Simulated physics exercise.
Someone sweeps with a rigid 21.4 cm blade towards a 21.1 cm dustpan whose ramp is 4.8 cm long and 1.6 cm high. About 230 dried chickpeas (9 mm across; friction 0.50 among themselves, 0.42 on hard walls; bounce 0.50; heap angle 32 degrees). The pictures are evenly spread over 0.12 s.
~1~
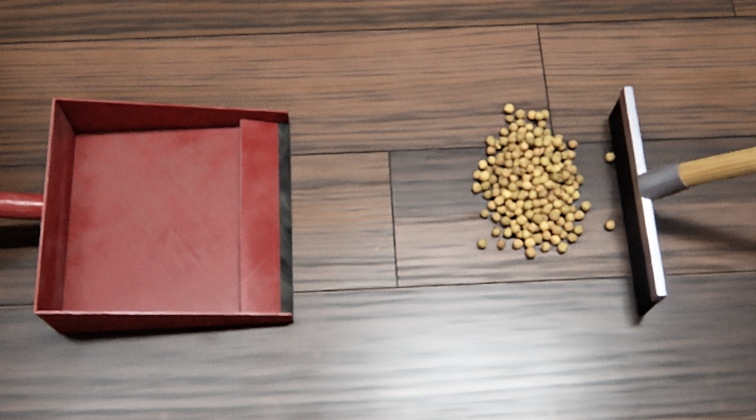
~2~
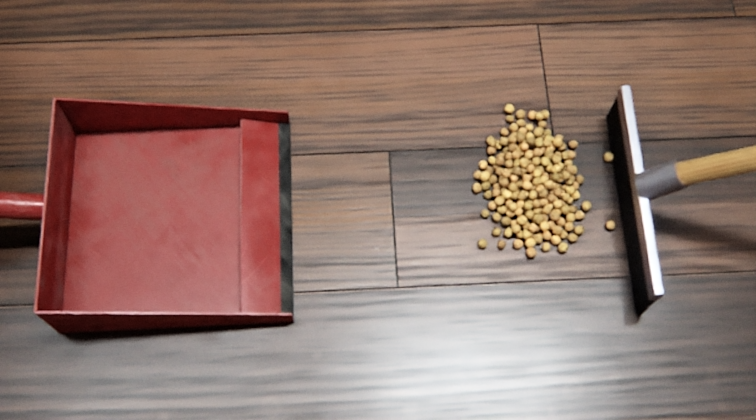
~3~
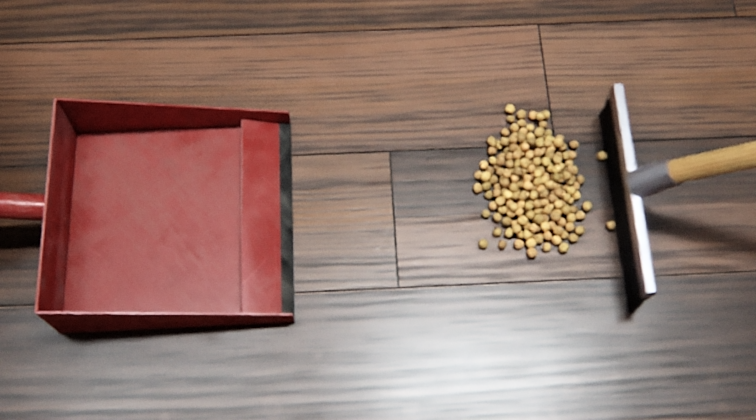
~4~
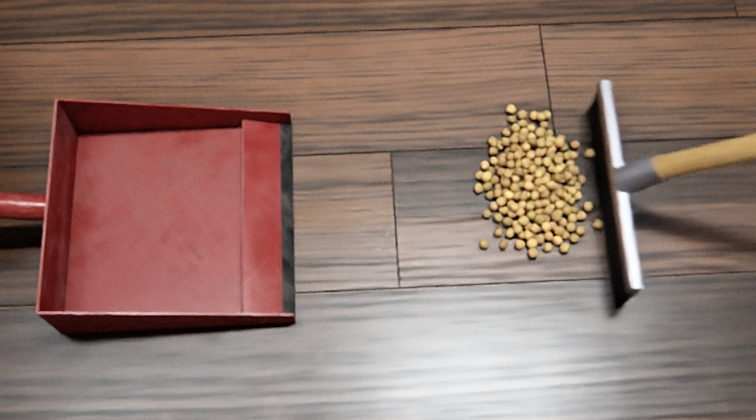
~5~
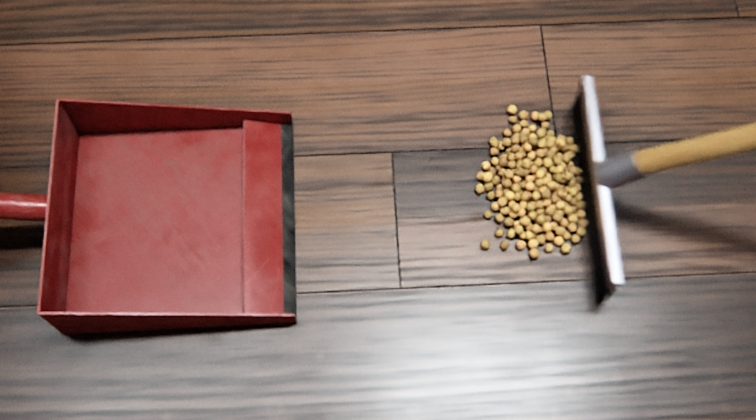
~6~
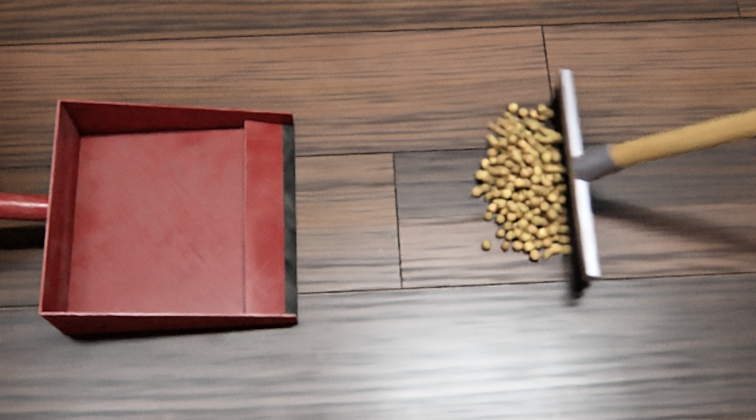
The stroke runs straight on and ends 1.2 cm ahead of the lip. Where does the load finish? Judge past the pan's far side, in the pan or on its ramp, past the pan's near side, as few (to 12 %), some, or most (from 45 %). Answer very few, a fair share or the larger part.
Far side: A fair share, pan: A fair share, near side: Very few.
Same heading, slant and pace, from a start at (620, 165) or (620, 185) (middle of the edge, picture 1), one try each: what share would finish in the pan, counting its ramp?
About 25 and 30 per cent.
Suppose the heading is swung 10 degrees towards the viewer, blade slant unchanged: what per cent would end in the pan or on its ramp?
It would be near 60 per cent.
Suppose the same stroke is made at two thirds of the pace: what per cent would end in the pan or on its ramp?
It would be near 35 per cent.
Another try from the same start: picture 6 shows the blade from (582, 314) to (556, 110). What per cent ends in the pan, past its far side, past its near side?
Pan 55, far 15, near 5.
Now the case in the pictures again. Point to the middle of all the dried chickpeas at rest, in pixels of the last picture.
Around (259, 141).
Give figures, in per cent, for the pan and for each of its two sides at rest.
Far side 40, pan 40, near side 0.
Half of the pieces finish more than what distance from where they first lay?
Roughly 30 cm.
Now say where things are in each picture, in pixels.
Blade from (658, 296) to (625, 96), moved 0.0 cm, 0 of the pieces shifted so far; middle of the pieces at (533, 177); pan at (160, 223), in the first frame.
Blade from (655, 295) to (623, 95), moved 0.3 cm, 0 of the pieces shifted so far; middle of the pieces at (533, 177), in the second frame.
Blade from (647, 292) to (616, 93), moved 1.1 cm, 1 of the pieces shifted so far; middle of the pieces at (534, 177), in the third frame.
Blade from (633, 288) to (603, 89), moved 2.5 cm, 2 of the pieces shifted so far; middle of the pieces at (535, 178), in the fourth frame.
Blade from (614, 283) to (586, 85), moved 4.4 cm, 8 of the pieces shifted so far; middle of the pieces at (536, 178), in the fifth frame.
Blade from (590, 276) to (564, 79), moved 6.7 cm, 202 of the pieces shifted so far; middle of the pieces at (527, 182); pan at (164, 225), in the sixth frame.
Then, 0.15 s after the last picture, middle of the blade 13 cm from the lip; 0 % over the lip, far side 20 %, near side 0 %.
Then, 0.24 s after the last picture, middle of the blade 5 cm from the lip; 0 % over the lip, far side 35 %, near side 0 %.
Then, 0.48 s after the last picture, middle of the blade 1 cm from the lip; 40 % over the lip, far side 40 %, near side 0 %.
In the end, far side 40 %, pan 40 %, near side 0 %, in front of the lip or behind the blade 20 %.
